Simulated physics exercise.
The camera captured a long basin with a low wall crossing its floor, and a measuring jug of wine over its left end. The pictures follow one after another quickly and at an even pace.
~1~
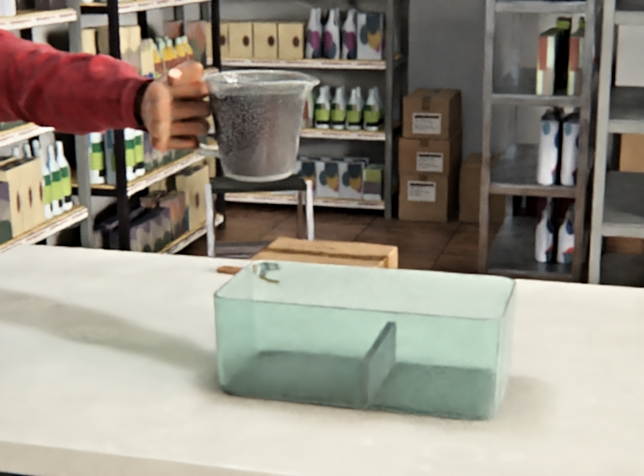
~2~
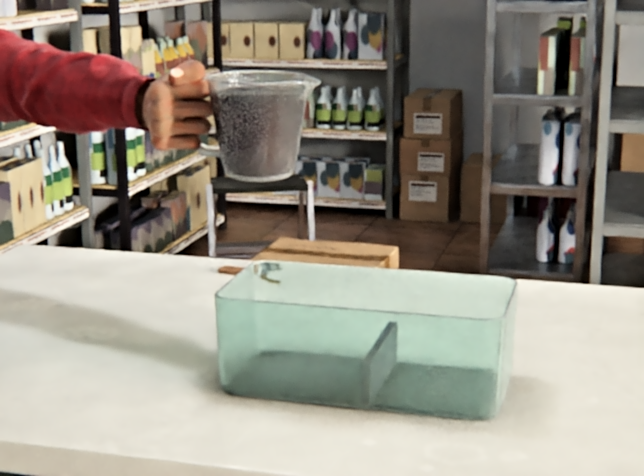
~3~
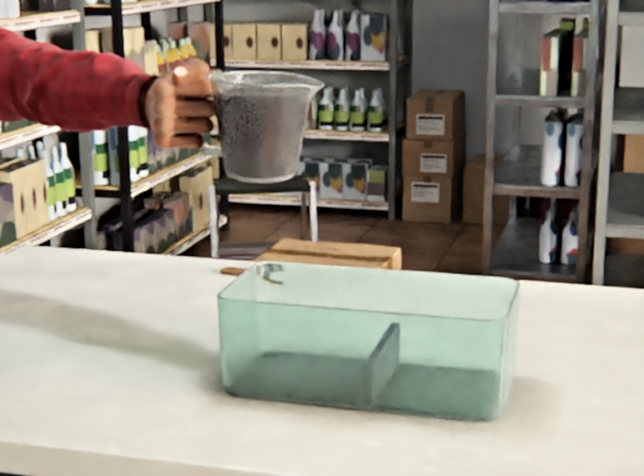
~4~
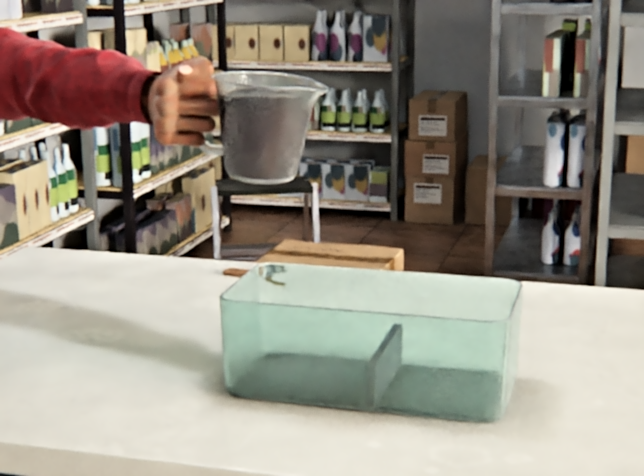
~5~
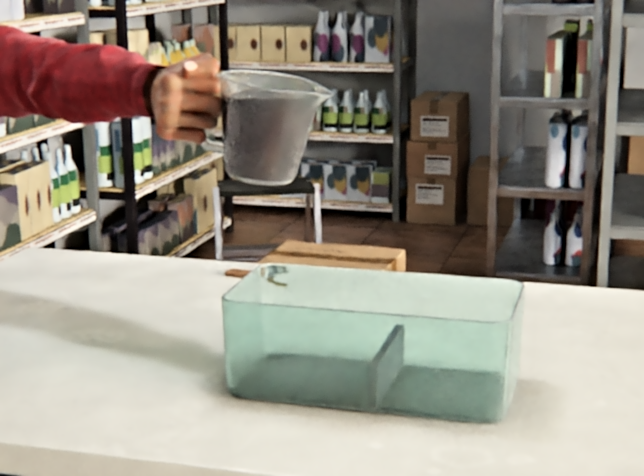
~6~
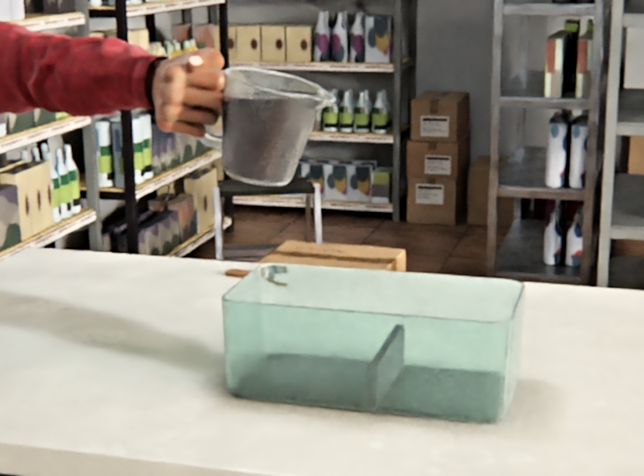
At the start, a hand in a red sleeve holds a clear jug of dark liquid upright above the left side of a greenish, see-through basin with a low divider, on a pale table. The hand shifts slightly right, then gradually tilts the jug a little to the right.
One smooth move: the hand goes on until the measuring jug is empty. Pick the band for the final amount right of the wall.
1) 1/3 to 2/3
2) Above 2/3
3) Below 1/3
(1) 1/3 to 2/3.
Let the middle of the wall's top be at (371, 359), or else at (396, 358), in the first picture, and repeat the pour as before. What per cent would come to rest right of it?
In turn some 65 and 35 in a hundred.
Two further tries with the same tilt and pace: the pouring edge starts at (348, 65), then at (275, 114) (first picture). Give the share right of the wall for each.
You'd get around 85 per cent and then around 5 per cent.
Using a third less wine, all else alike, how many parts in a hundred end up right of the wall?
Close to 30 per cent.
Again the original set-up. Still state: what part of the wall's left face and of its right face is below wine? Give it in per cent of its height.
Left: 20 %. Right: 30 %.
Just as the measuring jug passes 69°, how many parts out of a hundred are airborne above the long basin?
I'd say some 25 per cent of it.
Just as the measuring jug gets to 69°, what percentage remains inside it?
Some 65 per cent.
A moment on, the measuring jug is tipped part way and 64 per cent is still to pour, 1 is left of the wall and 11 right of it.
Next, the measuring jug is tipped right over and 7 per cent is still to pour, 26 is left of the wall and 55 right of it.
Then the measuring jug is tipped right over and 0 per cent is still to pour, 42 is left of the wall and 56 right of it.
Later the measuring jug is tipped right over and 0 per cent is still to pour, 42 is left of the wall and 56 right of it.
Finally, 42 per cent lies left of the wall, 56 right of it and 2 outside.
